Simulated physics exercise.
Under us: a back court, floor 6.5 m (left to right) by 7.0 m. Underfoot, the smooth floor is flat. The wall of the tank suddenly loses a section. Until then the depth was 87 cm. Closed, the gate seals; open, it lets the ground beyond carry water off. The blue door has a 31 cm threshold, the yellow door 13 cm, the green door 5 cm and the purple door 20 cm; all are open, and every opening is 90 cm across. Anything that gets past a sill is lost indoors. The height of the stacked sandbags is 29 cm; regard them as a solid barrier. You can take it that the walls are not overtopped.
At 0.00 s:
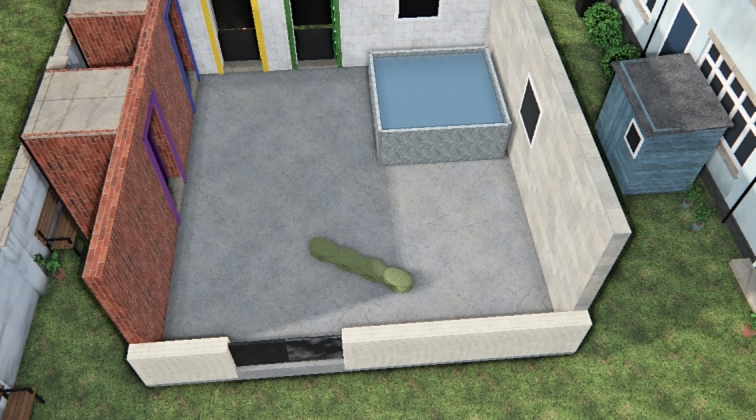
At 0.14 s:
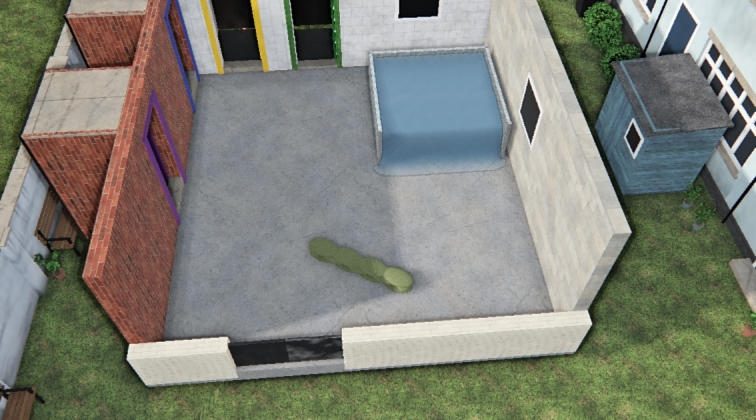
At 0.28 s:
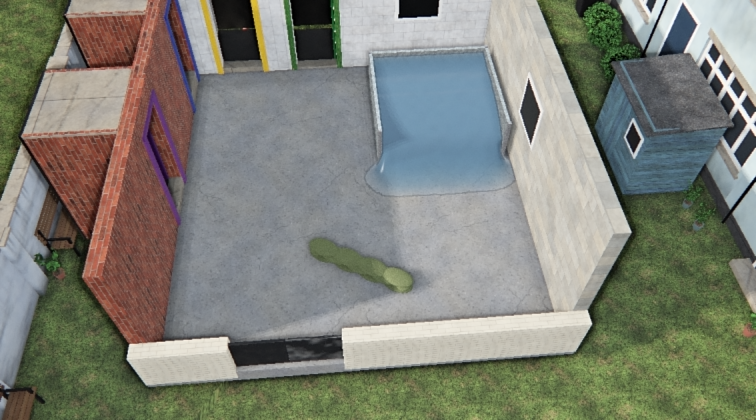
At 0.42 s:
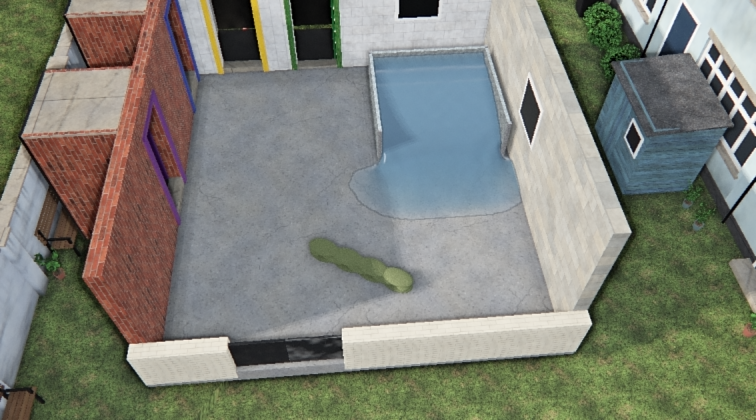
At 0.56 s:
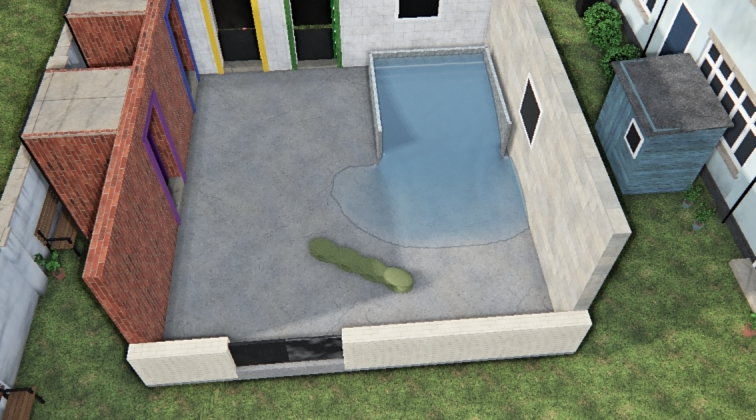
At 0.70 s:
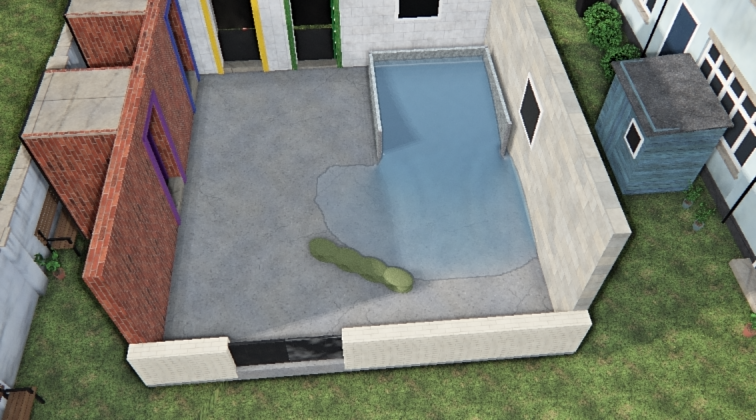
In a walled back court, the near side of a raised water tank suddenly gave way, and water poured out and spread across the grey floor, reaching the green sandbags.
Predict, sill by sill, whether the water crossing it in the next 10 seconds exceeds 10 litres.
My prediction: At the blue door it is 10 litres or less; at the yellow door it is above 10 litres; at the green door it is above 10 litres; at the purple door it is 10 litres or less.
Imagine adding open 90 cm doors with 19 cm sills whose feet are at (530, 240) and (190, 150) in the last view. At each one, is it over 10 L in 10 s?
So the first one exceeds it, while the second one doesn't reach it.
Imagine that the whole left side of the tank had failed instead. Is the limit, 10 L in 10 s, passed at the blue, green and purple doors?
Here's how it goes: Blue exceeds it, green exceeds it, purple exceeds it.
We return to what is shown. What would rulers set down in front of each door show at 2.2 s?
Centimetres: Blue 0 / yellow 0 / green 0 / purple 0.
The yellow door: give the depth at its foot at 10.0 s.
Around 15.5 cm deep.
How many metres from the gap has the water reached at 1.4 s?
About 4.2 m.
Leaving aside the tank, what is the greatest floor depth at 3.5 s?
Peak depth: Approx. 37 cm.
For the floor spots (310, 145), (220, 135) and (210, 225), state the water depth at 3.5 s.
Reading - approx. 0 / 0 / 2 cm.
After 1.4 s water covers 35 % of the floor and is deepest (55 cm) near (520, 335); blue door not reached, yellow door not reached, green door not reached, purple door not reached.
After 2.2 s water covers 45 % of the floor and is deepest (64 cm) near (552, 333); blue door not reached, yellow door not reached, green door not reached, purple door not reached.
After 3.5 s water covers 65 % of the floor and is deepest (37 cm) near (173, 362); blue door not reached, yellow door not reached, green door not reached, purple door 12 cm at the sill, 0 L in.
After 6.0 s water covers 90 % of the floor and is deepest (26 cm) near (200, 77); blue door 10 cm at the sill, 0 L in, yellow door 14 cm at the sill, 0 L in, green door not reached, purple door 16 cm at the sill, 0 L in.
After 10.0 s water covers 100 % of the floor and is deepest (24 cm) near (481, 78); blue door 15 cm at the sill, 0 L in, yellow door 16 cm at the sill, 158 L in, green door 10 cm at the sill, 34 L in, purple door 9 cm at the sill, 1 L in.
